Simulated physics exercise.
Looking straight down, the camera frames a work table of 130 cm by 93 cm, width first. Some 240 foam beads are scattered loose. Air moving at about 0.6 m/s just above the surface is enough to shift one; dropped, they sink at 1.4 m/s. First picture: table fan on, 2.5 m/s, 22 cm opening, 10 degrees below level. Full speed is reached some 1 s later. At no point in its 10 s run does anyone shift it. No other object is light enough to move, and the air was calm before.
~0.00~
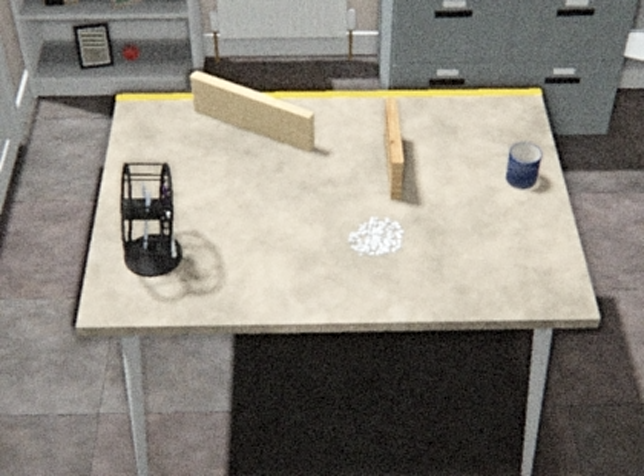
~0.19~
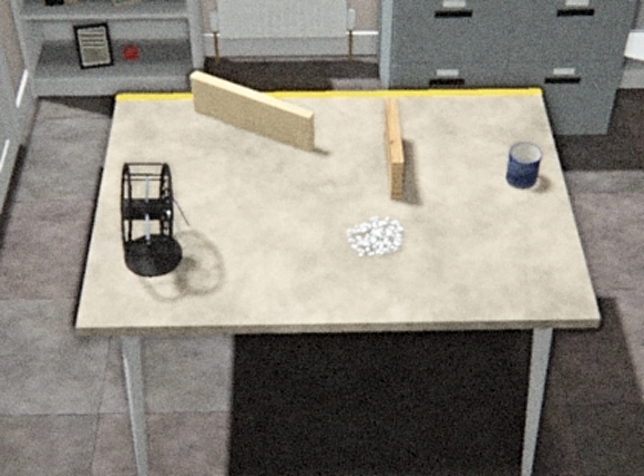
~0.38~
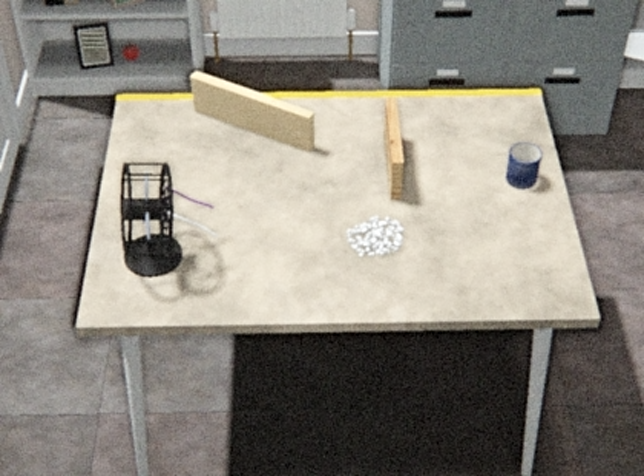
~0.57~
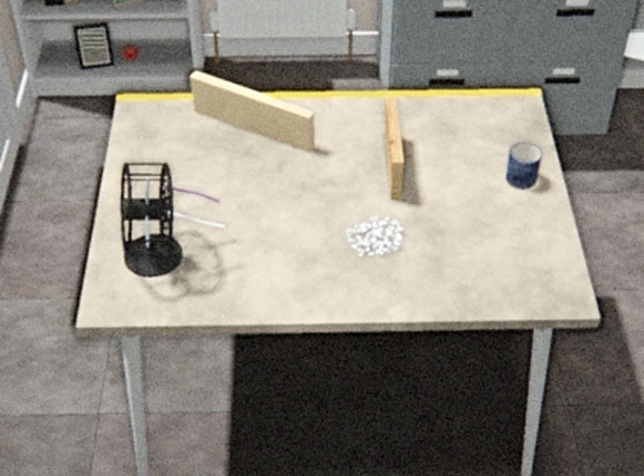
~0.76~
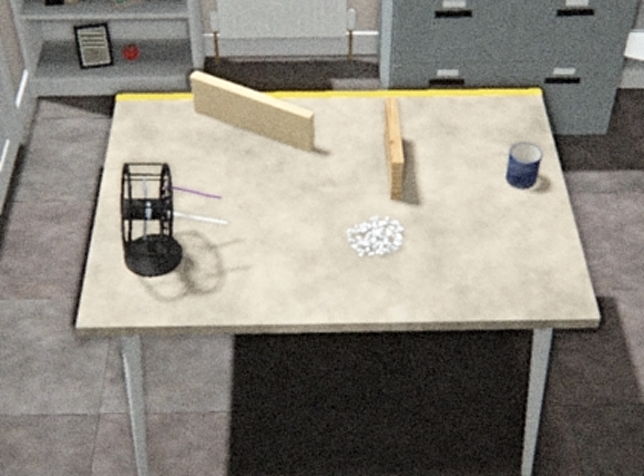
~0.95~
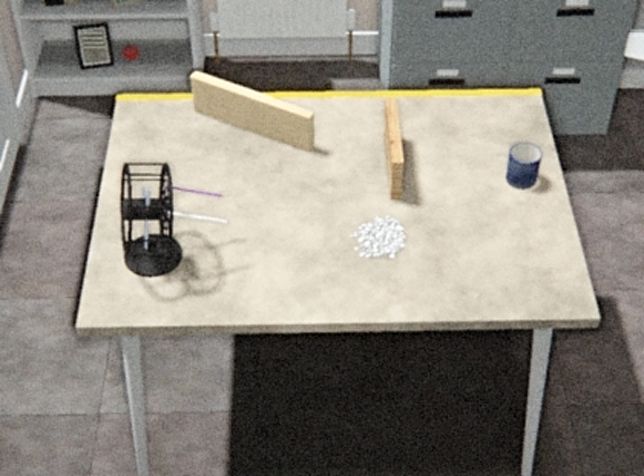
Thin purple and white streamers lift from the black table fan on the left and stretch out to the right, while the white beads mid-table lie still beside two wooden boards and a blue mug. Then some of the beads shift slightly to the right, the rest staying put.
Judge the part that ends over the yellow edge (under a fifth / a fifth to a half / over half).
Expect fewer than twenty percent of them over that edge.
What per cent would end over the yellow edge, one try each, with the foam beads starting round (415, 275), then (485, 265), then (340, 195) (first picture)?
Results, one try each: 0 %, 0 %, 90 %.
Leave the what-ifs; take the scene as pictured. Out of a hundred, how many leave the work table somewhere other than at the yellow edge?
I would say close to 100 %.
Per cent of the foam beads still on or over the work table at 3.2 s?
Near 1 percent remain.
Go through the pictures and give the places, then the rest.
In the first frame, the middle of the foam beads is near (378, 239), none has stirred yet and the mouth of the table fan is at (146, 209).
In the second frame, the middle of the foam beads is near (376, 236), none has stirred yet and the yellow edge is centred on (329, 93).
In the third frame, the middle of the foam beads is near (376, 236), none has stirred yet, the top of a board is at (395, 129) and the top of a mug is at (526, 152).
In the fourth frame, the middle of the foam beads is near (376, 236) and none has stirred yet.
In the fifth frame, the middle of the foam beads is near (376, 236) and none has stirred yet.
In the sixth frame, the middle of the foam beads is near (382, 237), the farthest in sight from the table fan is at (404, 238) and about 25 % have left their places.
After 2.0 s the count stands so, 0 % are over the yellow edge.
After 3.2 s the count stands so, 0 % are over the yellow edge.
After 5.5 s the count stands so, 0 % are over the yellow edge.
After 10.0 s, at the end, 0 % are over the yellow edge.
